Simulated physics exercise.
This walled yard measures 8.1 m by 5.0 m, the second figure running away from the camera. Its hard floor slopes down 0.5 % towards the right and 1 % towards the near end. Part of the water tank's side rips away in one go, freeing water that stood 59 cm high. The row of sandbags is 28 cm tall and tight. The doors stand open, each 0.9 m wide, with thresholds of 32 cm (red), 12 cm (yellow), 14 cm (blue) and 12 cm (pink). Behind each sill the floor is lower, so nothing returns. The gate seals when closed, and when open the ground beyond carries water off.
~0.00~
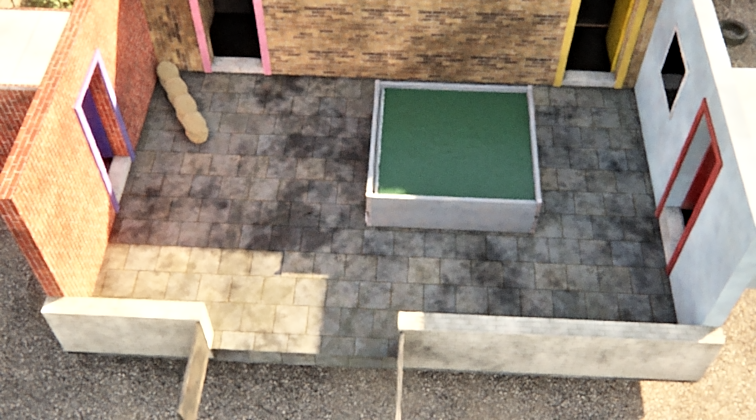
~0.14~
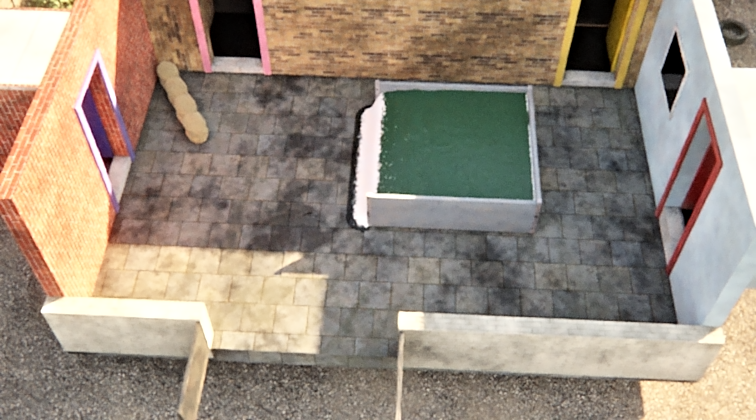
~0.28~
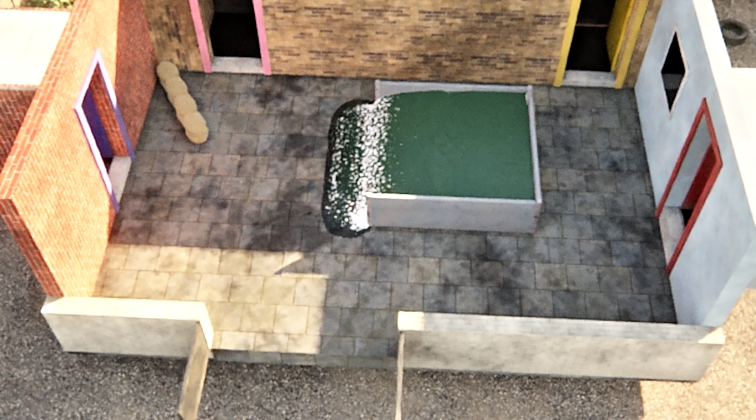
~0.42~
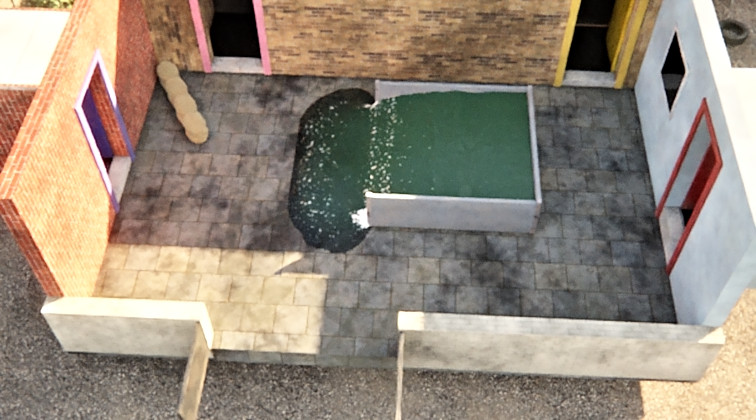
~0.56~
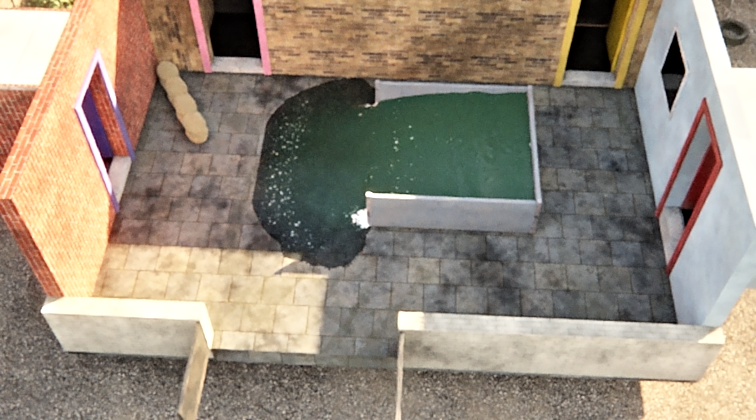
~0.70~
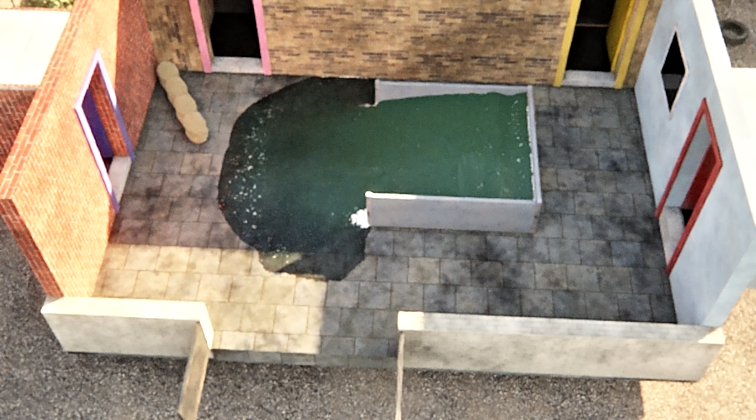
Green water stands still in a square, pale-walled tank in a paved, walled yard, then bursts out through its left side in a white, foamy strip. It spreads leftward across the paving as a widening rounded pool, dark at its edges and flecked with white, reaching toward the back wall and the near side.
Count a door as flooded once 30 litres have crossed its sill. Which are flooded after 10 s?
Door by door: At the red door it does not reach the limit; at the yellow door it stays under the limit; at the blue door it exceeds the limit; at the pink door it passes the limit.
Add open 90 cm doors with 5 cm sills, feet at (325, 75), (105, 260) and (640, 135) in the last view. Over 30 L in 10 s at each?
In turn: Past it, over, under.
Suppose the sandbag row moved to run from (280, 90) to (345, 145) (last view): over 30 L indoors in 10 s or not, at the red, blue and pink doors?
Against that limit: Red under, blue past it, pink not over.
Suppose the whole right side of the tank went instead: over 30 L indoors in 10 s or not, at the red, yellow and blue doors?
Against that limit: Red under, yellow past it, blue not over.
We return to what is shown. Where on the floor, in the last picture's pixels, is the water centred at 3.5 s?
Around (277, 179).
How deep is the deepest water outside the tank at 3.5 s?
Roughly 32 cm.
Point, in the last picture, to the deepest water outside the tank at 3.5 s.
Near (83, 326).
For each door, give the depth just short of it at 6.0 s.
In cm: Red 0, yellow 0, blue 11, pink 7.
After 1.4 s water covers 40 % of the floor and is deepest (28 cm) near (132, 164); red door not reached, yellow door not reached, blue door 23 cm at the sill, 1 L in, pink door 8 cm at the sill, 0 L in.
After 2.2 s water covers 50 % of the floor and is deepest (44 cm) near (179, 77); red door not reached, yellow door not reached, blue door 31 cm at the sill, 60 L in, pink door 19 cm at the sill, 0 L in.
After 3.5 s water covers 50 % of the floor and is deepest (32 cm) near (83, 326); red door not reached, yellow door not reached, blue door 24 cm at the sill, 164 L in, pink door 26 cm at the sill, 81 L in.
After 6.0 s water covers 65 % of the floor and is deepest (22 cm) near (83, 326); red door not reached, yellow door not reached, blue door 11 cm at the sill, 204 L in, pink door 7 cm at the sill, 126 L in.
After 10.0 s water covers 90 % of the floor and is deepest (14 cm) near (631, 352); red door 7 cm at the sill, 0 L in, yellow door 4 cm at the sill, 0 L in, blue door 7 cm at the sill, 205 L in, pink door 3 cm at the sill, 126 L in.
